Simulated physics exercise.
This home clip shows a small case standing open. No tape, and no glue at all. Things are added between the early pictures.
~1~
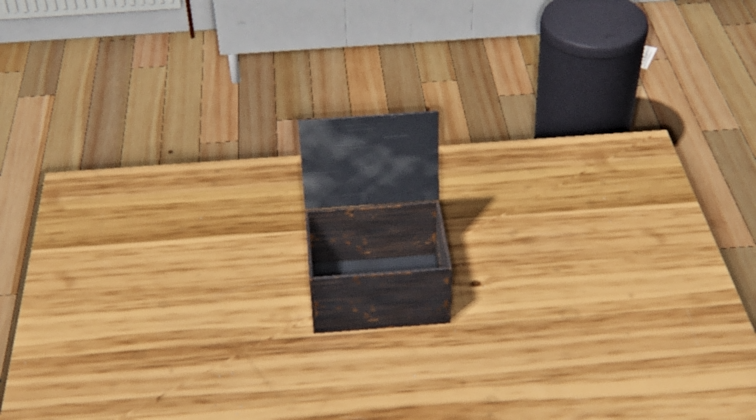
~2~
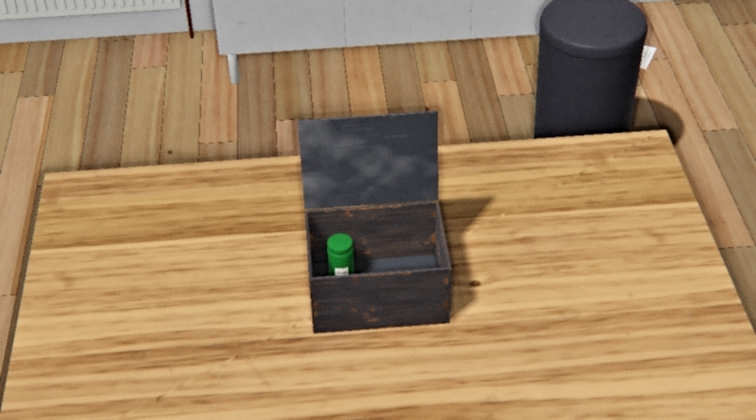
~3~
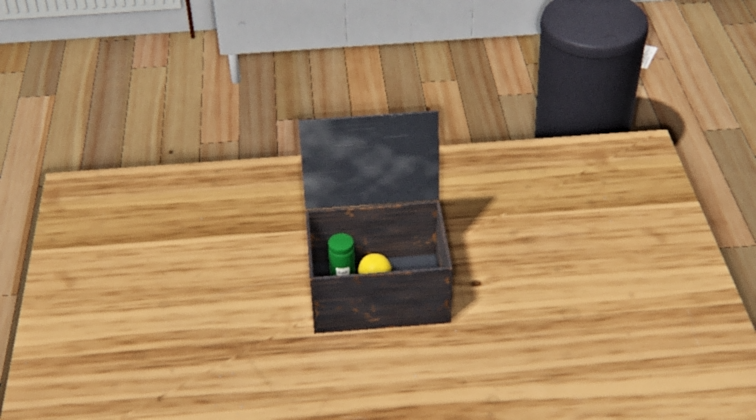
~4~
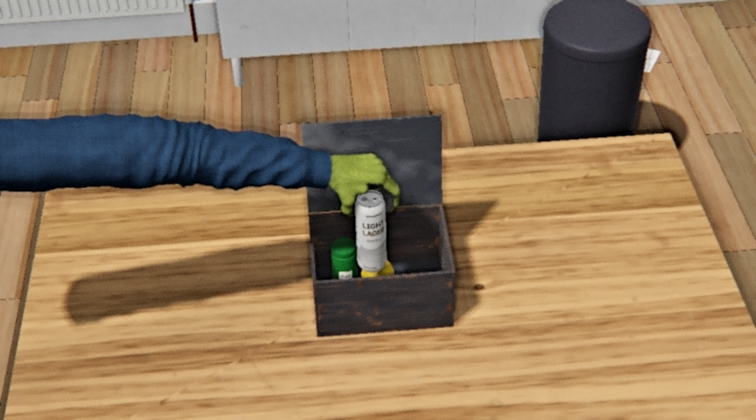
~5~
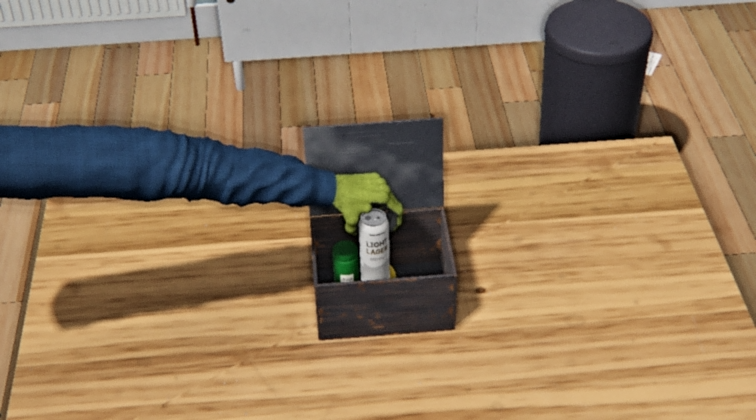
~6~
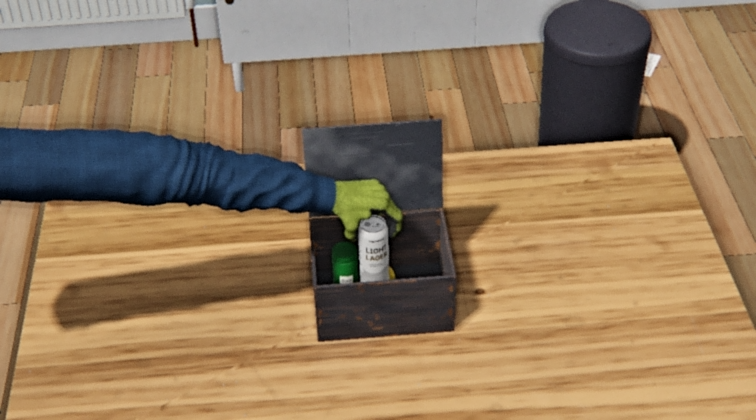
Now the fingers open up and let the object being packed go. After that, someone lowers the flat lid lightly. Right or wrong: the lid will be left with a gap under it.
Right.
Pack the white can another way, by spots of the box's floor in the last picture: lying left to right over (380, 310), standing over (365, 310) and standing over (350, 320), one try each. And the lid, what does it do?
The lid goes down the first time, stays up the second time and stays up the third time.
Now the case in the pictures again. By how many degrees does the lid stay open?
About 14° above the rim.
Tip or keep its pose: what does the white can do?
Simply put, the white can remains unturned.
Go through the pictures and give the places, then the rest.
In the first frame, the last thing is not in view yet.
In the second frame, the last thing is not in view yet; green shaker (341, 260).
In the third frame, the last thing is not in view yet; green shaker (342, 260).
In the fourth frame, still above its spot; white can (371, 233); green shaker (345, 264).
In the fifth frame, still above its spot; white can (375, 251); green shaker (346, 267).
In the sixth frame, in place under the hand; white can (374, 257); green shaker (345, 268).
Then, 0.30 s past the last view, white can displaced about its own width near (375, 283).
Then, 1.30 s past the last view, lid 75° above the rim; white can displaced about its own width near (375, 283).
Then, 1.70 s past the last view, lid 51° above the rim; white can displaced about its own width near (375, 283).
Then, 2.00 s past the last view, lid 29° above the rim; white can displaced about its own width near (375, 283).
Finally, lid 14° above the rim; moved from the start, white can; the other 2 still in place. Final places as the last picture's camera would see them, white can near (375, 283).
